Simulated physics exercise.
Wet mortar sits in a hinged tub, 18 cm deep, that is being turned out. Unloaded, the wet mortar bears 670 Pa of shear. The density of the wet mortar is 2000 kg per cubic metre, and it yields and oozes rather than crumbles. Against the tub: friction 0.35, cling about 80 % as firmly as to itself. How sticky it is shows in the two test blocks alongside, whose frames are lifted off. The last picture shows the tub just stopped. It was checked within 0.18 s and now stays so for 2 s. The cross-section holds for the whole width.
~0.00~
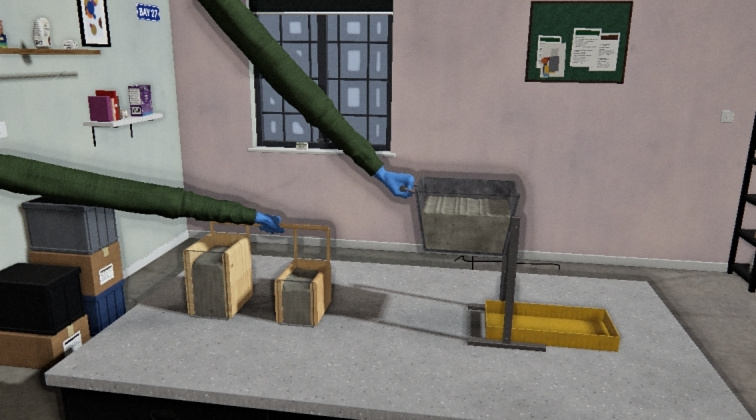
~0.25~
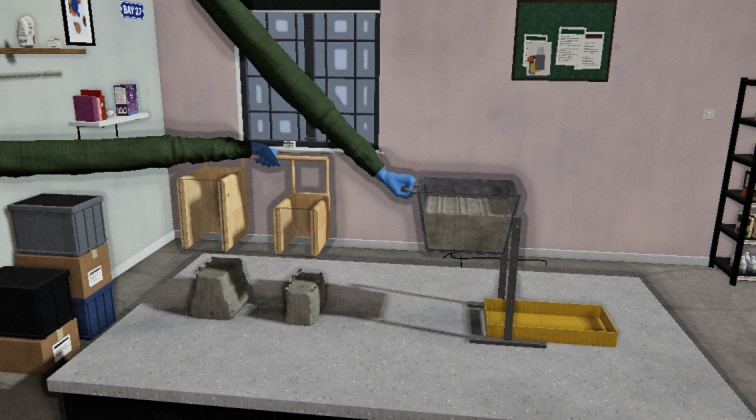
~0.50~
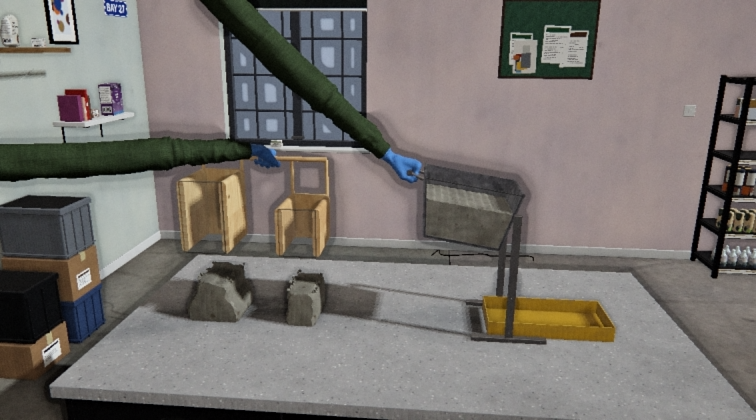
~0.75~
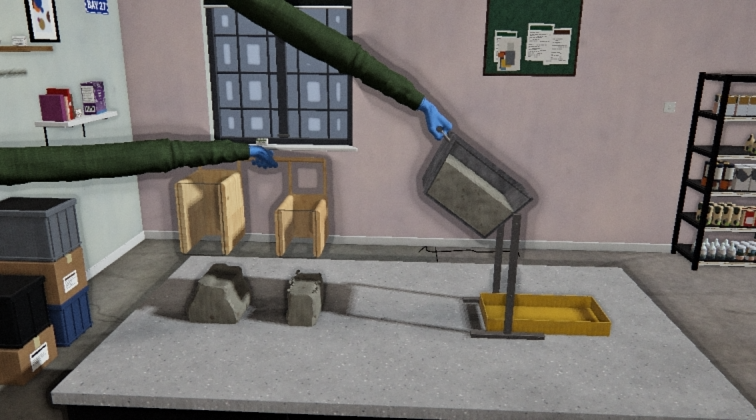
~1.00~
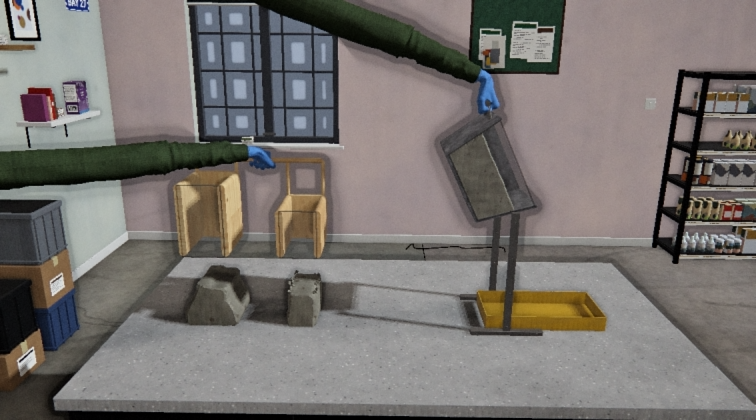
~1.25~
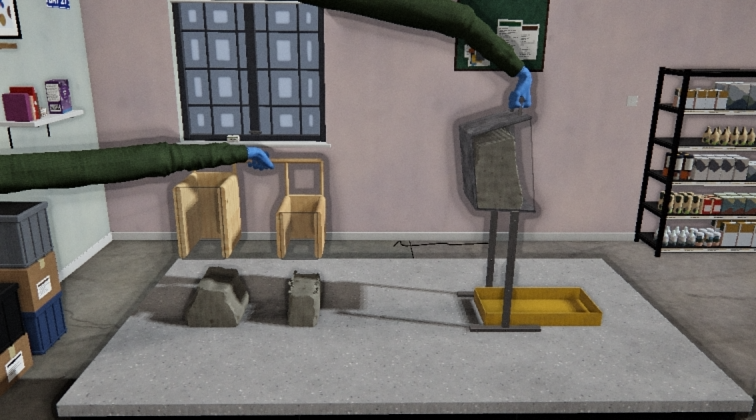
The video shows two green-sleeved arms at a table: one lifts wooden moulds off two grey blocks, the left of which slumps, then the other swings a hinged tub of grey mortar up clockwise, above a yellow tray.
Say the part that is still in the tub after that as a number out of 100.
The part that is still in the tub after that is near 63 %.
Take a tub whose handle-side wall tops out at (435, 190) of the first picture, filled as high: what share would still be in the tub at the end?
It would be near 100 %.
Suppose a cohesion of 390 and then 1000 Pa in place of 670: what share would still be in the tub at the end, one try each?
In that order: 55 %, 100 %.
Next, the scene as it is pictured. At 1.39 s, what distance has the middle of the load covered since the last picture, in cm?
About 4 cm.
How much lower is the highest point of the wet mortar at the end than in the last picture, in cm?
Some 11 cm.
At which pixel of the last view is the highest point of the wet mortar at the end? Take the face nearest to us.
Around (488, 173).
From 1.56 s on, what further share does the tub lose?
Near 25 %.
After 1.39 s, the tub is at 82 degrees and holds 100 %.
After 1.56 s, the tub is at 82 degrees and holds 88 %.
After 1.73 s, the tub is at 82 degrees and holds 72 %.
After 1.90 s, the tub is at 82 degrees and holds 64 %.
After 3.25 s, the tub is at 82 degrees and holds 63 %.
